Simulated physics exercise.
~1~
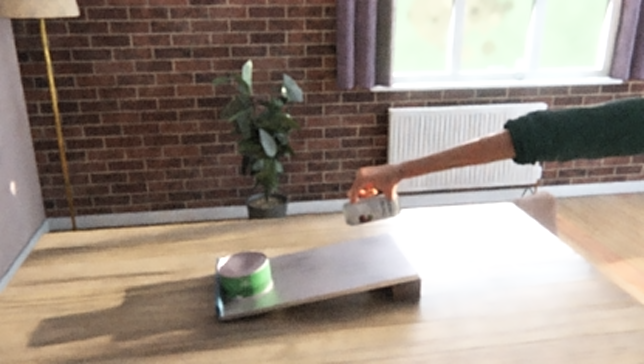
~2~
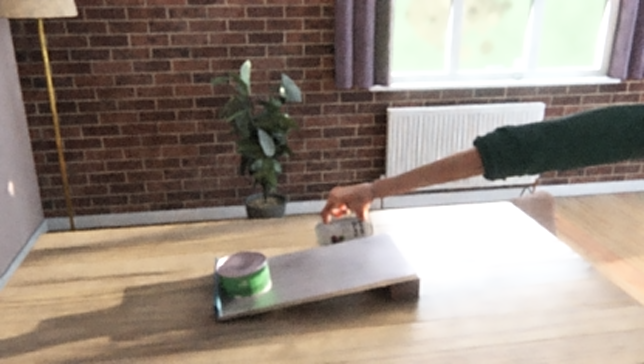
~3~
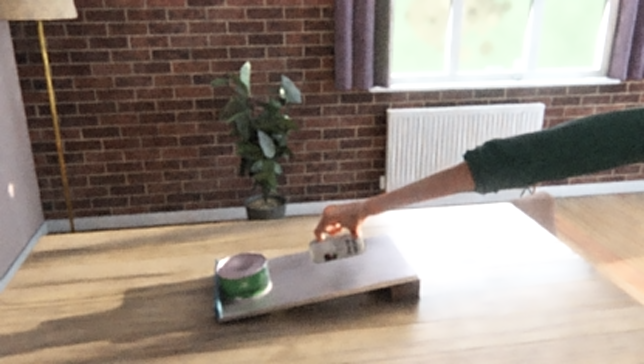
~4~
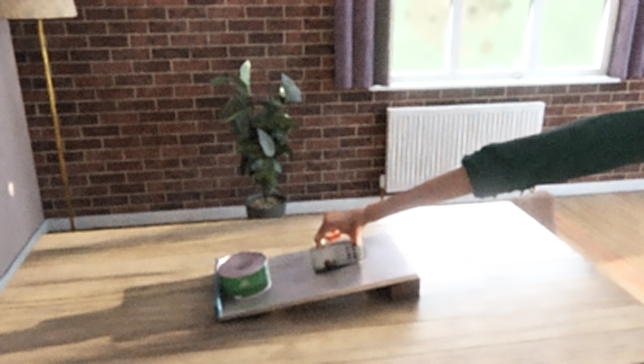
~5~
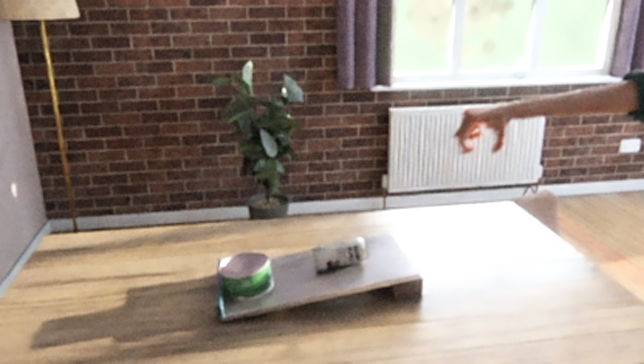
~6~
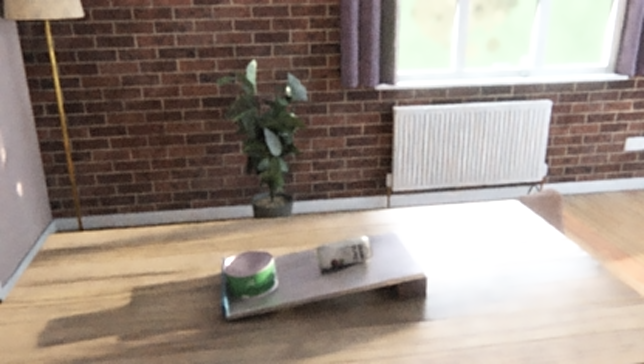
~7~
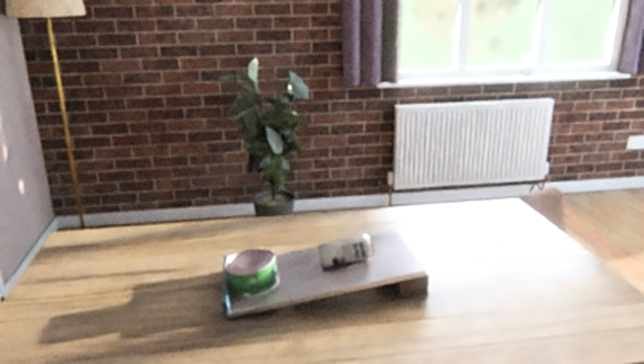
On a sunlit wooden table, a hand lowers a white can onto its side on a sloping board beside a green tub, then withdraws.
